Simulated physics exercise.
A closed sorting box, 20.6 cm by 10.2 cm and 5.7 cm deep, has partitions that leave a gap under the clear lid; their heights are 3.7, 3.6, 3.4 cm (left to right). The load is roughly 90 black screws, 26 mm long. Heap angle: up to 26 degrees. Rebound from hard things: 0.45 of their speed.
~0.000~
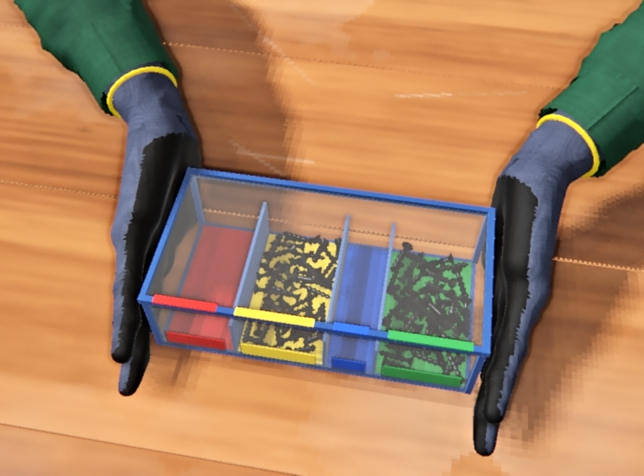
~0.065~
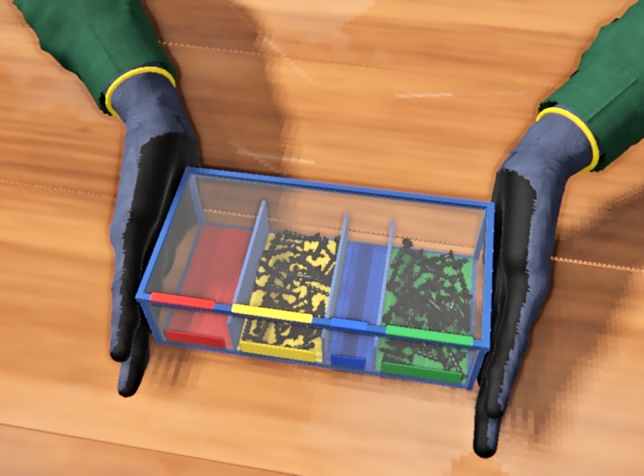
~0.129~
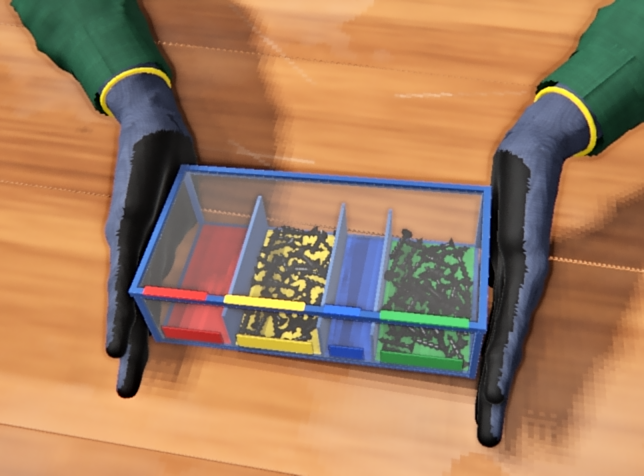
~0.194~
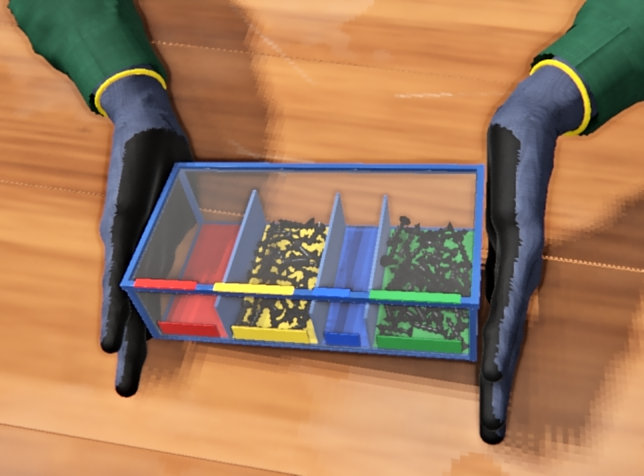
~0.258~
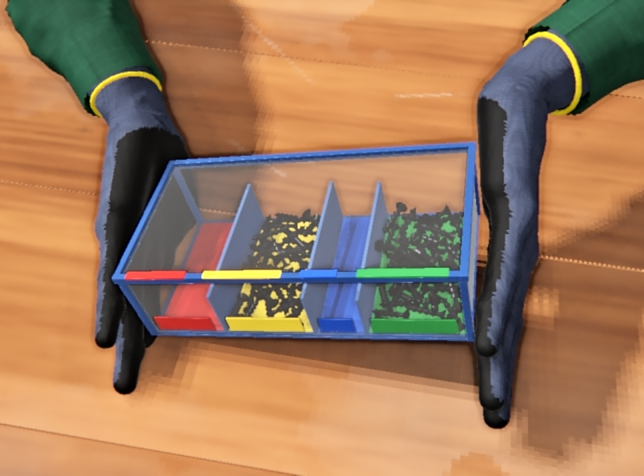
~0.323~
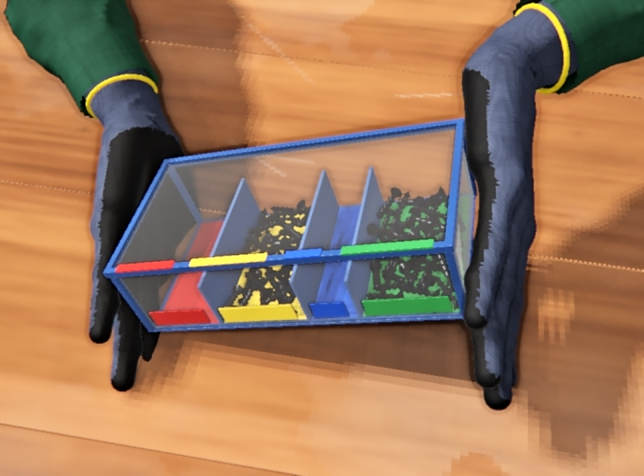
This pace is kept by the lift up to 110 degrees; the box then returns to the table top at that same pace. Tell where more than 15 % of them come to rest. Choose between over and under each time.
Red: Over. Blue: Under. Green: Under. Yellow: Over.
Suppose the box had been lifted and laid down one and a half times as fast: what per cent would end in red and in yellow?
That gives red 45 percent and yellow 50 percent.
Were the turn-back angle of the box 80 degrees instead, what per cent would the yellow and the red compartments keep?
Result - yellow 55 percent; red 10 percent.
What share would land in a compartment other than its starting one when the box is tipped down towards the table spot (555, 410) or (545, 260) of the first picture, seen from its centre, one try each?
The share comes to roughly 45 in a hundred, then roughly 30 in a hundred.
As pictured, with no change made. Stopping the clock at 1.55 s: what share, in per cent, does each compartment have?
In per cent: Red 25, blue 15, green 10, yellow 50.
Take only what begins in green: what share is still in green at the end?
Something like 10 per cent.
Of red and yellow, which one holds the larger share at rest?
It's the red one that holds more.
Then, at 1.55 s, tilt 110 degrees; red 25 %, blue 15 %, green 10 %, yellow 50 %.
After 2.37 s, tilt 48 degrees; red 50 %, green 5 %, yellow 45 %.
After 3.20 s, tilt 0 degrees; red 55 %, green 5 %, yellow 45 %.
At rest (3.5 s), red 55 %, blue 0 %, green 5 %, yellow 45 %.
